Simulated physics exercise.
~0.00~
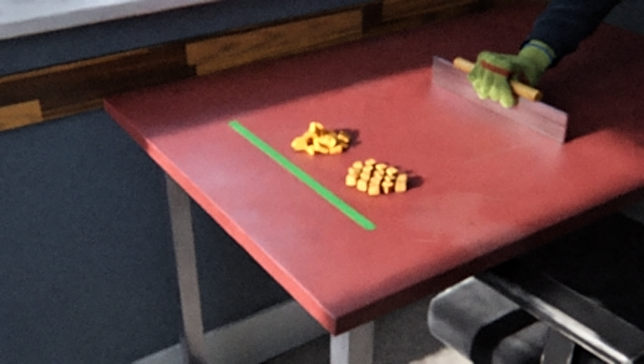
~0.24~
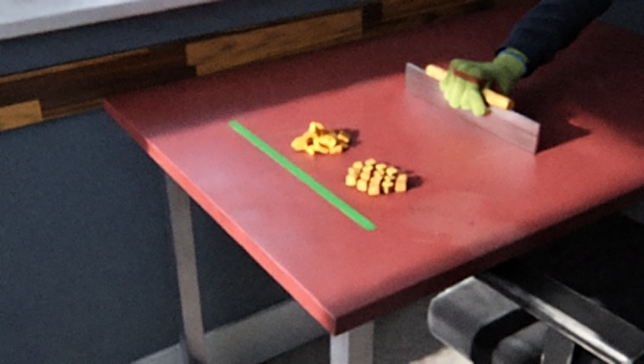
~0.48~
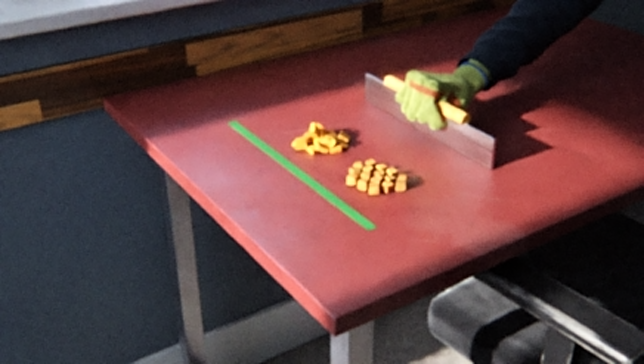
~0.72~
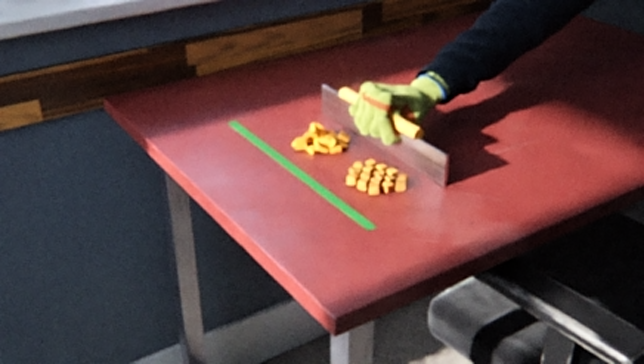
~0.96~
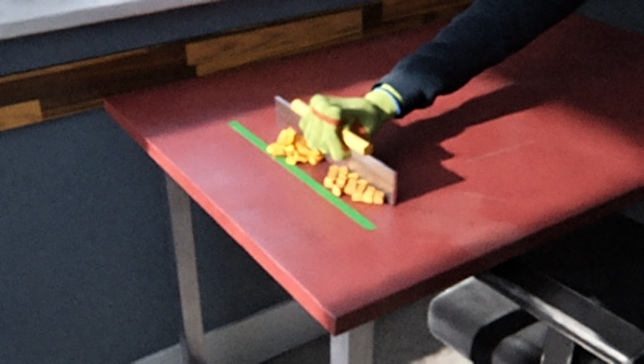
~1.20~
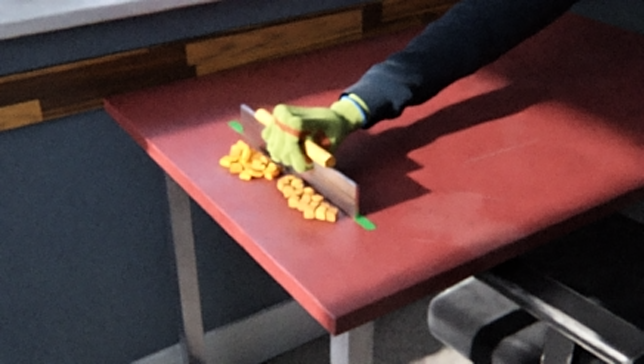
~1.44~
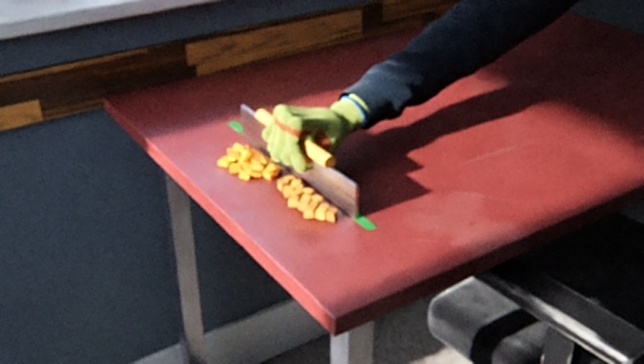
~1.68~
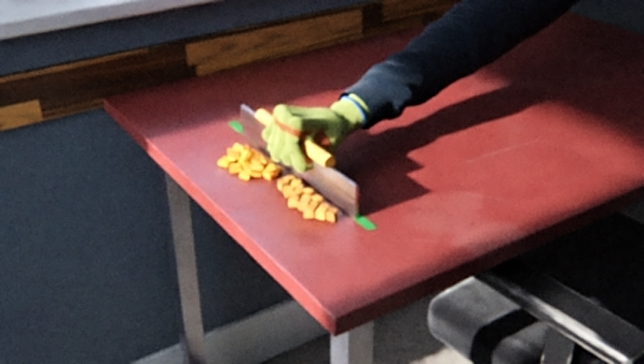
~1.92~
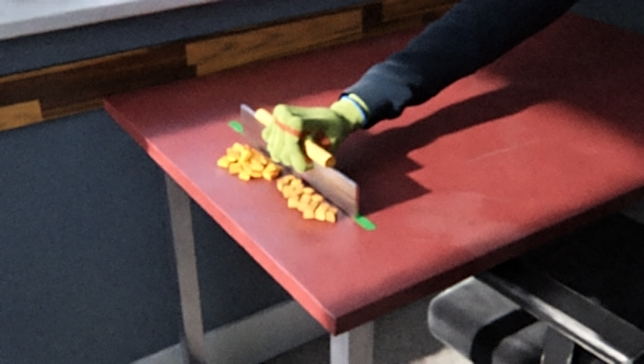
A gloved hand slid a wide scraper leftward across a red table, gathering up two small piles of yellow-orange pieces and pushing them over a strip of green tape, then stopped at the tape and held still with both piles still on the table.
